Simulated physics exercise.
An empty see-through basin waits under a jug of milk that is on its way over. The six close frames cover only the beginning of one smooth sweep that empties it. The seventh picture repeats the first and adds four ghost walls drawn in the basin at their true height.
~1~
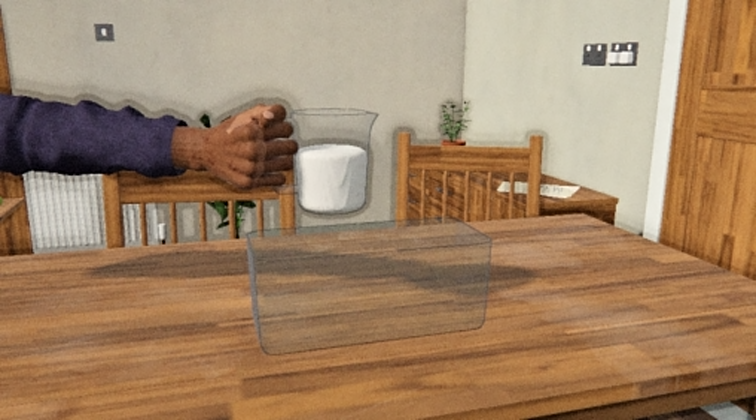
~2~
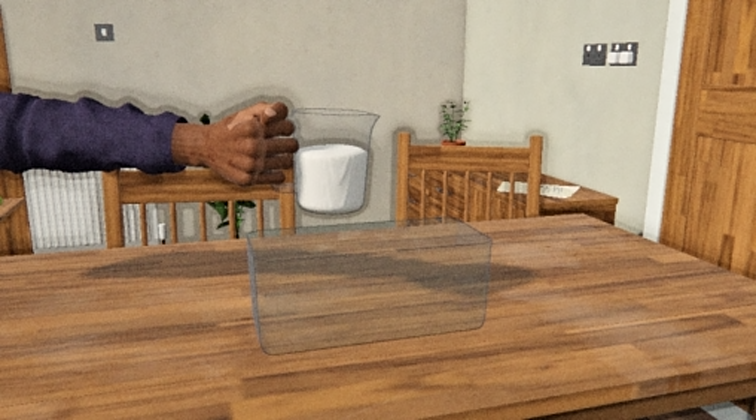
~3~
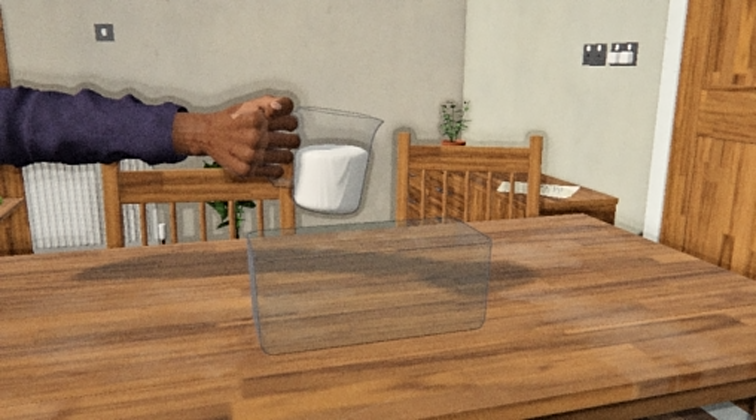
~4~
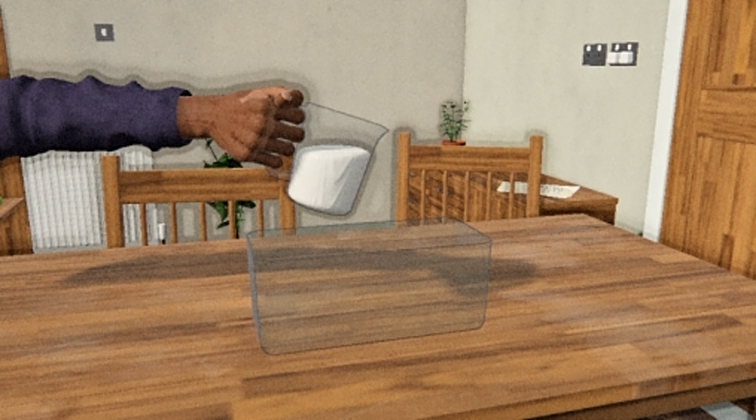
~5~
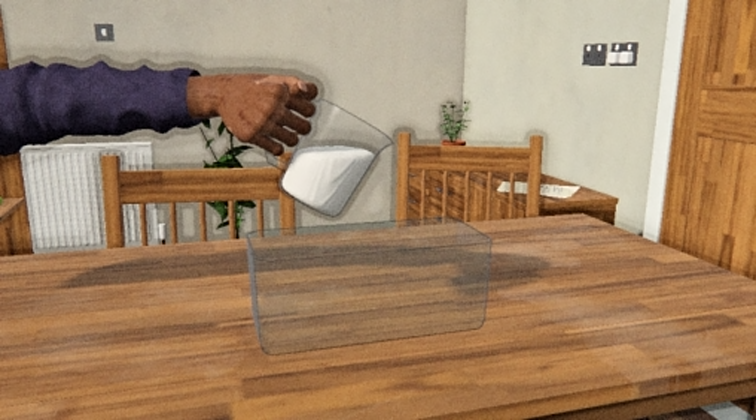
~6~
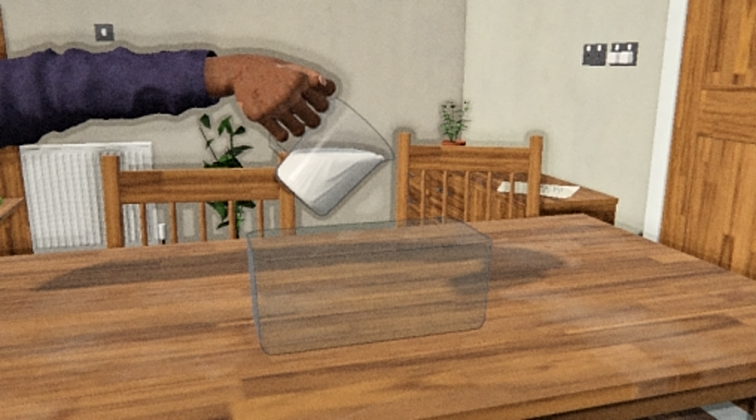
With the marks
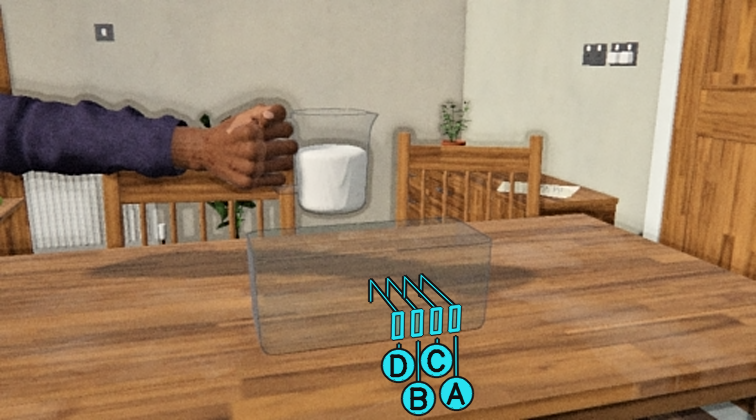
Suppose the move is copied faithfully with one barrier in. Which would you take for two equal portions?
C.
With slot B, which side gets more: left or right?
More ends on the right.
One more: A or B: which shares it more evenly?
B.
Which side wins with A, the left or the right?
The left one.
On the marked copy, A at (455, 336); B at (418, 341); C at (437, 339); D at (398, 344).
For slot A, about 93 % ends left of the wall and 6 % right of it.
For slot B, about 21 % ends left of the wall and 79 % right of it.
For slot C, about 53 % ends left of the wall and 46 % right of it.
For slot D, about 9 % ends left of the wall and 90 % right of it.
